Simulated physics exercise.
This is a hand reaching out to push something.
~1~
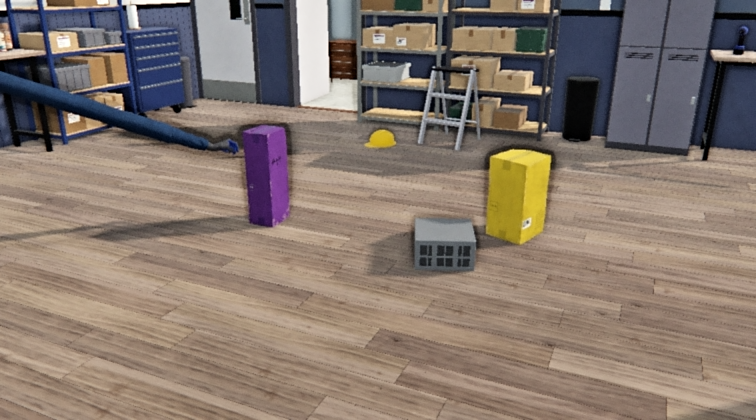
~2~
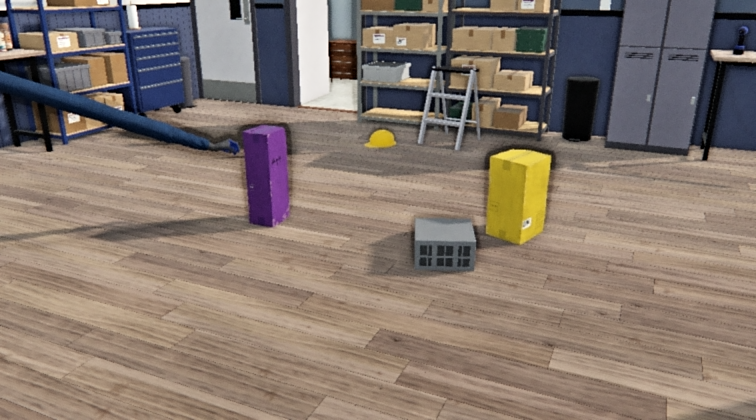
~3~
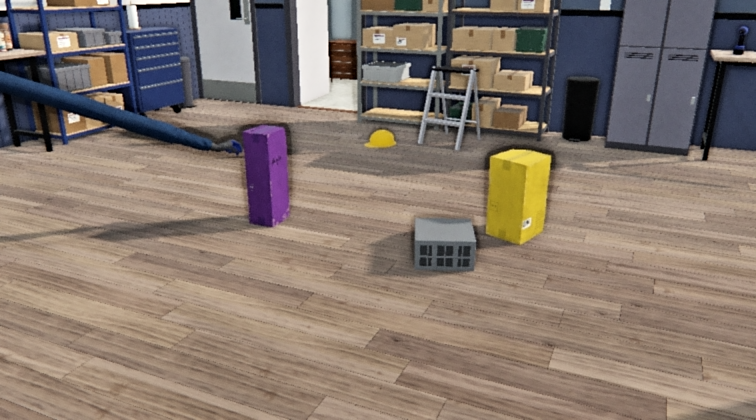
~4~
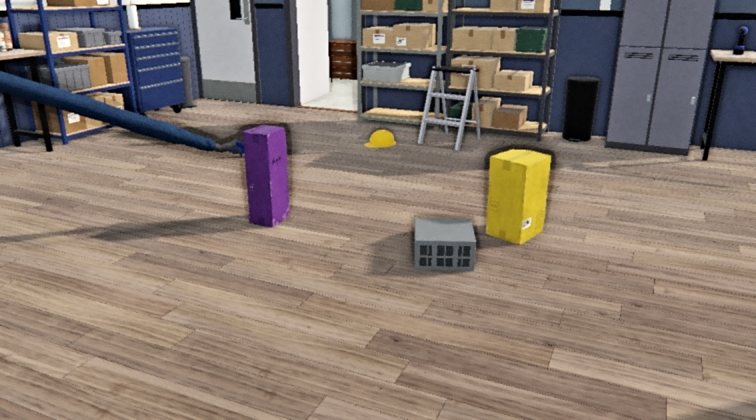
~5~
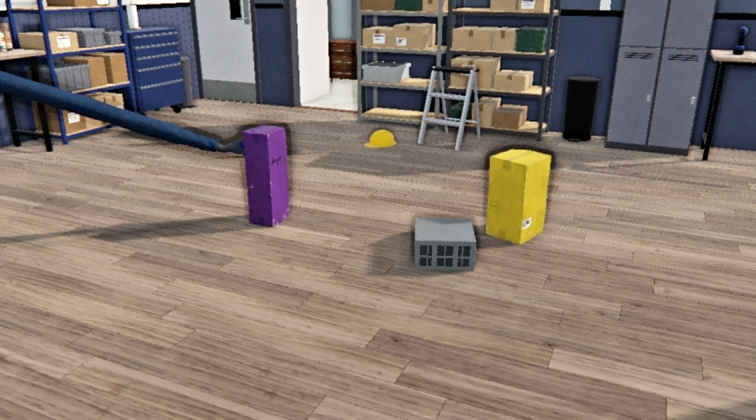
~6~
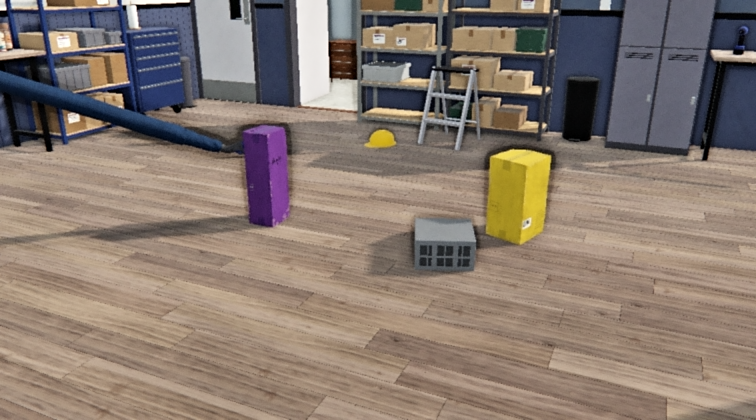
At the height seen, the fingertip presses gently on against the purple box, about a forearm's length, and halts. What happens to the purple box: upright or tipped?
The purple box tips over.
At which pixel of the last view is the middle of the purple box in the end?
Near (327, 217).
Then, 0.80 s on from there, purple box turned 23° from how it was put near (284, 177).
Then, 1.20 s on from there, purple box turned 68° from how it was put near (315, 199).
In the end, toppled on the floor, purple box. At the end, from the last picture's camera, purple box near (327, 217).
